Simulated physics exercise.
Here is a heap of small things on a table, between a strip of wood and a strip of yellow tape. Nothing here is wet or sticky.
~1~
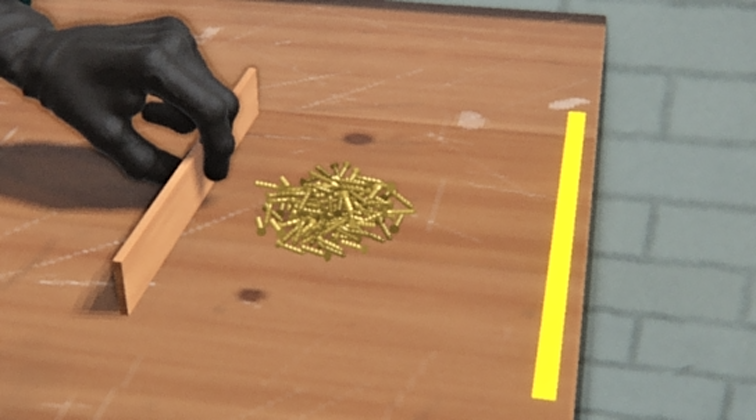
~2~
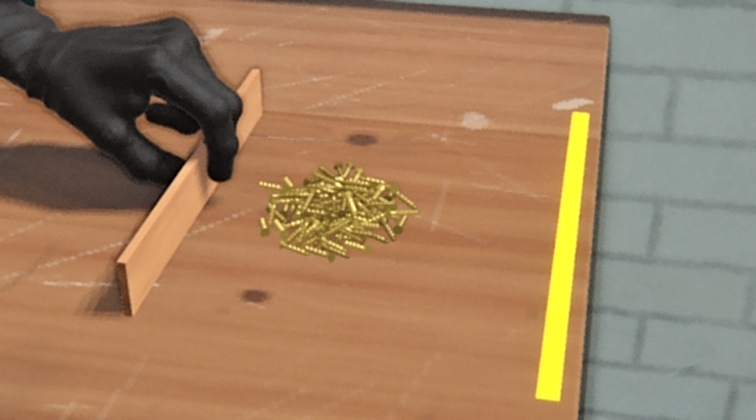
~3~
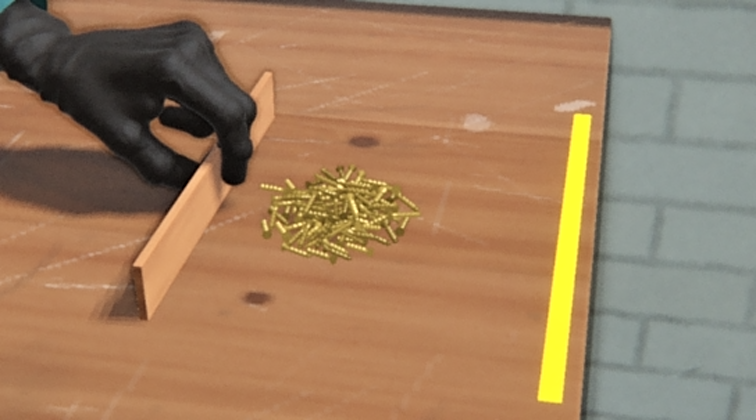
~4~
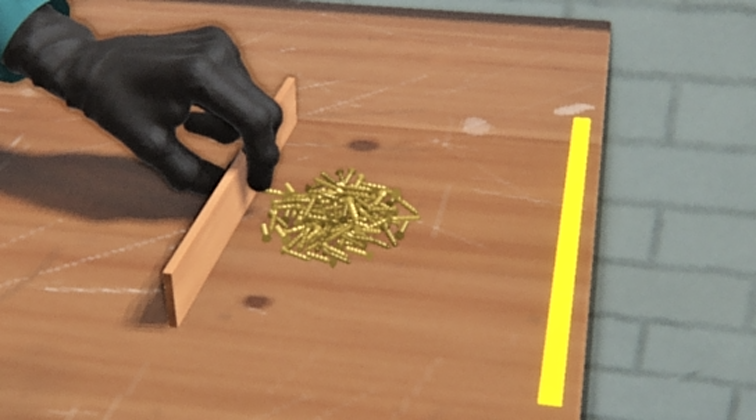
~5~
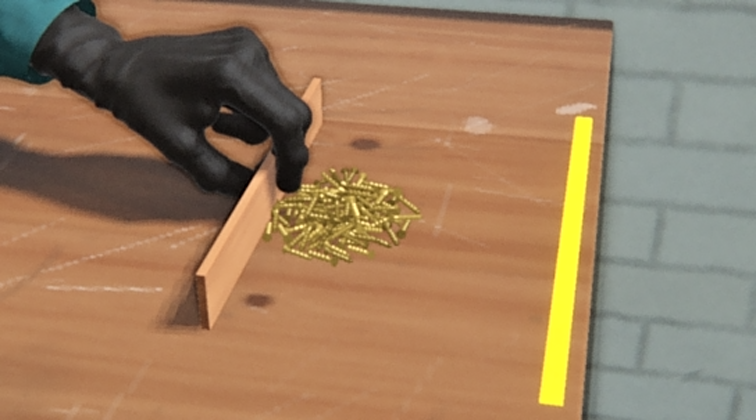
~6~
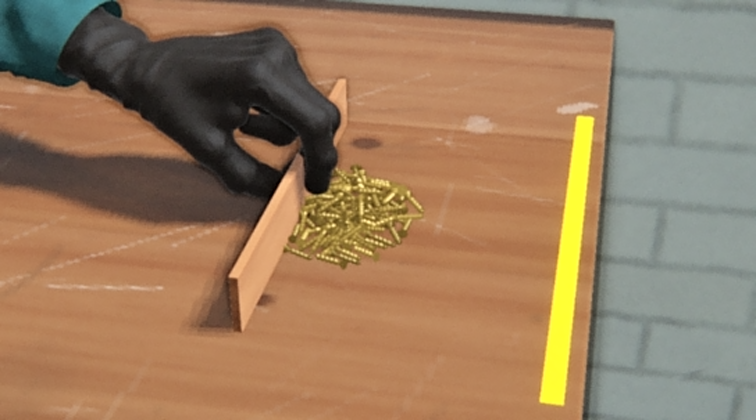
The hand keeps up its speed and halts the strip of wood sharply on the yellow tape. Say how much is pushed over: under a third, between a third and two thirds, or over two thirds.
The part that falls is more than two thirds.
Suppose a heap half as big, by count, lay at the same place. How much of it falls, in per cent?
Close to 100 per cent.
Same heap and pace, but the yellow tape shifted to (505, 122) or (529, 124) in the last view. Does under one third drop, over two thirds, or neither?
At the first place below one third, at the second below one third.
Soon, strip of wood still moving, near (443, 177); heap all on the table, its front near (533, 203).
A while on, strip of wood stopped at the yellow tape; heap most over the edge.
Towards the end, strip of wood stopped at the yellow tape; heap nearly all over the edge.
Finally, strip of wood stopped at the yellow tape; heap nearly all over the edge.
